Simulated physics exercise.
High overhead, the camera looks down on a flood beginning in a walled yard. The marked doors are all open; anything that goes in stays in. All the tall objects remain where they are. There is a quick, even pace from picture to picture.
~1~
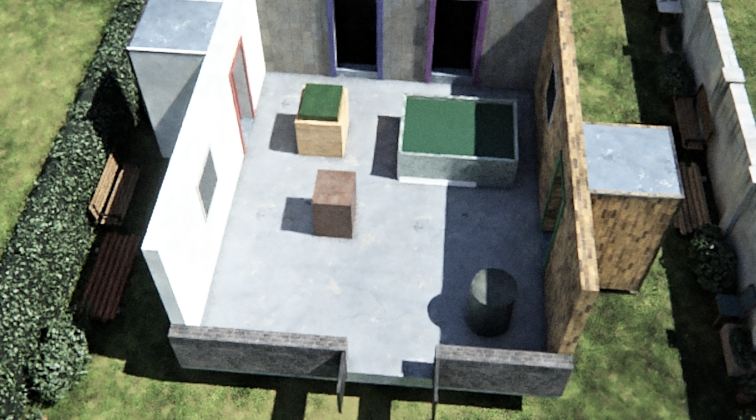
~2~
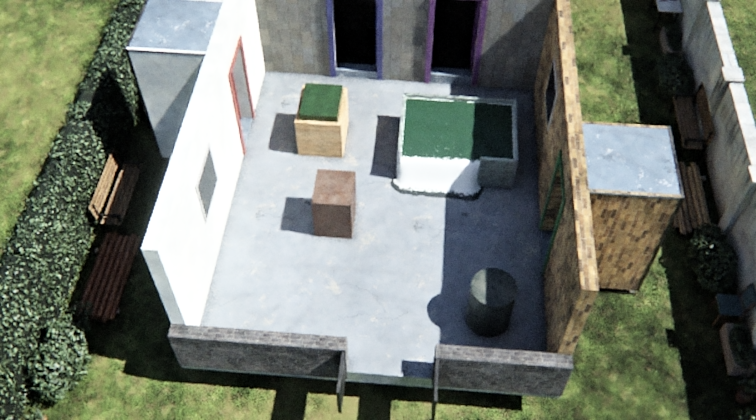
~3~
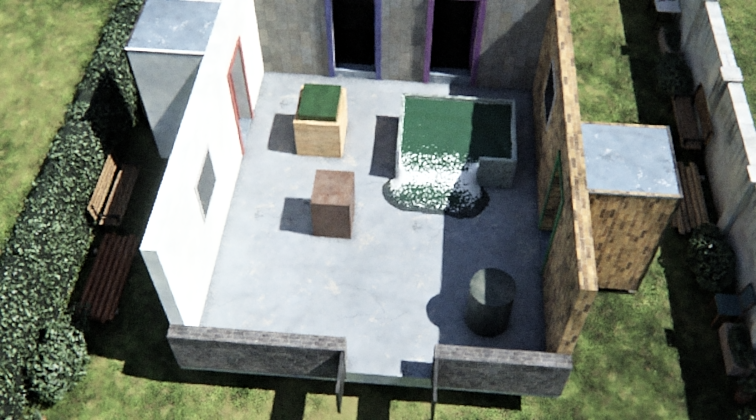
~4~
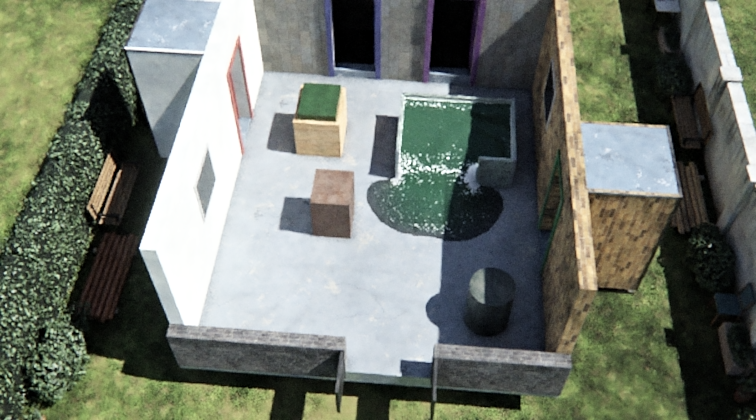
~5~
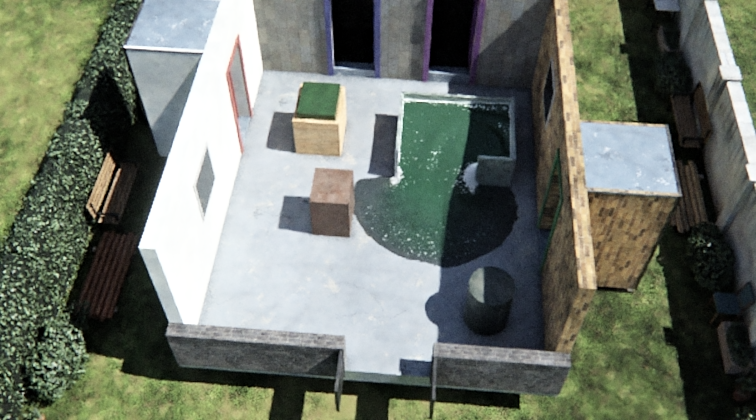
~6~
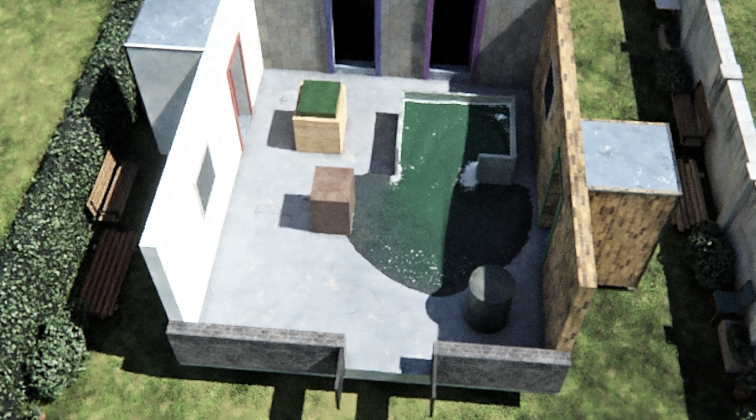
Green water bursts through the front wall of a large pale tank in a roofless walled yard, seen from high overhead by a still camera. The tank stands at the back right, with a green-topped wooden box to its left, a brown block near the centre and a dark cylinder at the front right. The water foams white, then spreads forward and sideways across the grey floor in a widening dark sheet, reaching the block and the cylinder.
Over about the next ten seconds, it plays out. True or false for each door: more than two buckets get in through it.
The green door: True; the blue door: False; the purple door: False; the red door: False.
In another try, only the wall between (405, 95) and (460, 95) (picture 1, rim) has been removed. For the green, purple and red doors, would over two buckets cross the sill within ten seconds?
In that case the green one stays within bounds, the purple one breaks the limit and the red one breaks the limit.
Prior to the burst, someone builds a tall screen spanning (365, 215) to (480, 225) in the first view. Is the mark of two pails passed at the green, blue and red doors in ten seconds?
Record - green: Above the line; blue: Below the line; red: Above the line.
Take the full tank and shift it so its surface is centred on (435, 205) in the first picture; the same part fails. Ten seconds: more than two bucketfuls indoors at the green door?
The green door falls short.
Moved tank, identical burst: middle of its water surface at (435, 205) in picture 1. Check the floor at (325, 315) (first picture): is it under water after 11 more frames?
Hit.
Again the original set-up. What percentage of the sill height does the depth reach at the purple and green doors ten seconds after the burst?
Estimate, in order: 10 and 140 percent.
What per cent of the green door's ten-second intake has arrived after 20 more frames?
Something like 15 in a hundred.
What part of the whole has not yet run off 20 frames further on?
My figure: Some 82 per cent.
A moment on, water covers 35 % of the floor; the green door wet at the sill, nothing in, the blue door not reached, the purple door not reached, the red door not reached.
Next, water covers 40 % of the floor; the green door under two buckets in, the blue door not reached, the purple door not reached, the red door not reached.
Then, water covers 50 % of the floor; the green door under two buckets in, the blue door not reached, the purple door not reached, the red door not reached.
Later, water covers 70 % of the floor; the green door over two buckets in, the blue door not reached, the purple door not reached, the red door wet at the sill, nothing in.
In the end, water covers 90 % of the floor; the green door over two buckets in, the blue door wet at the sill, nothing in, the purple door wet at the sill, nothing in, the red door wet at the sill, nothing in.
